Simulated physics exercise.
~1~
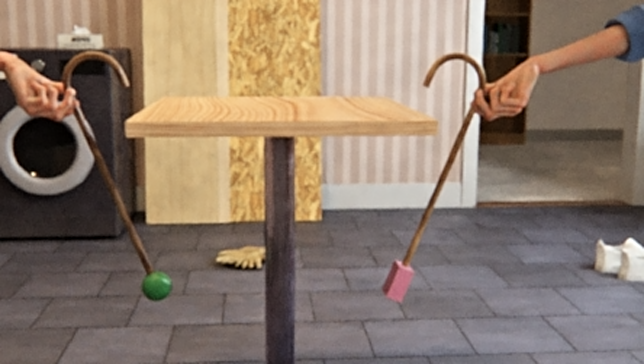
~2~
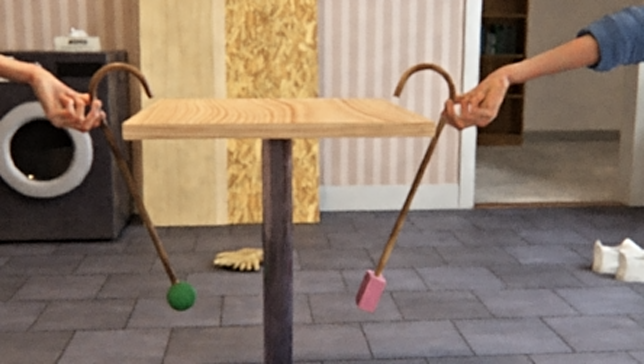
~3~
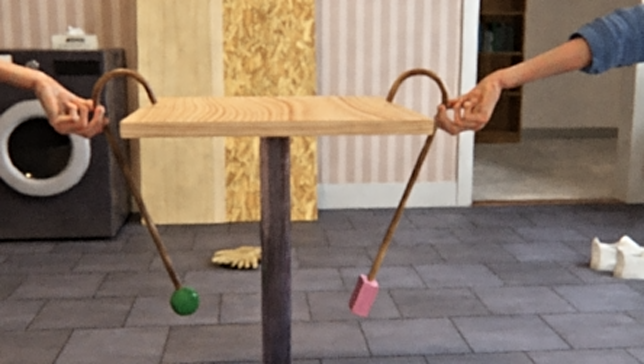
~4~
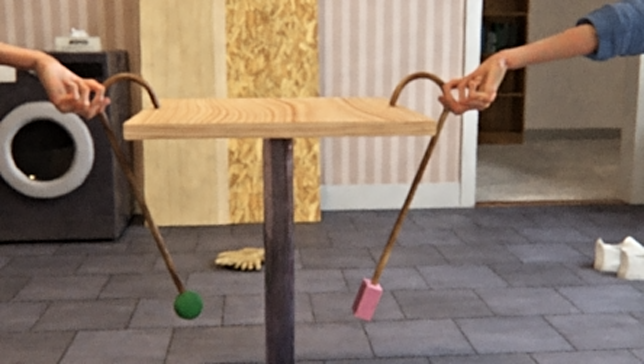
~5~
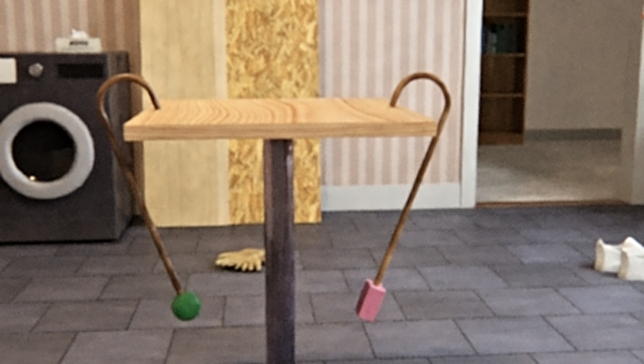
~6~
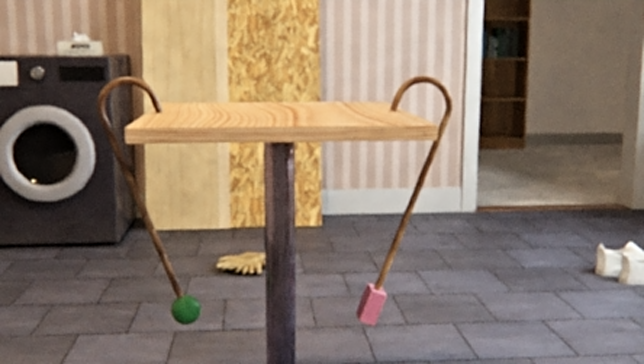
Two curved-handled sticks, one green-tipped and one pink-ended, being hooked by hands onto opposite table edges, then hanging there after release.
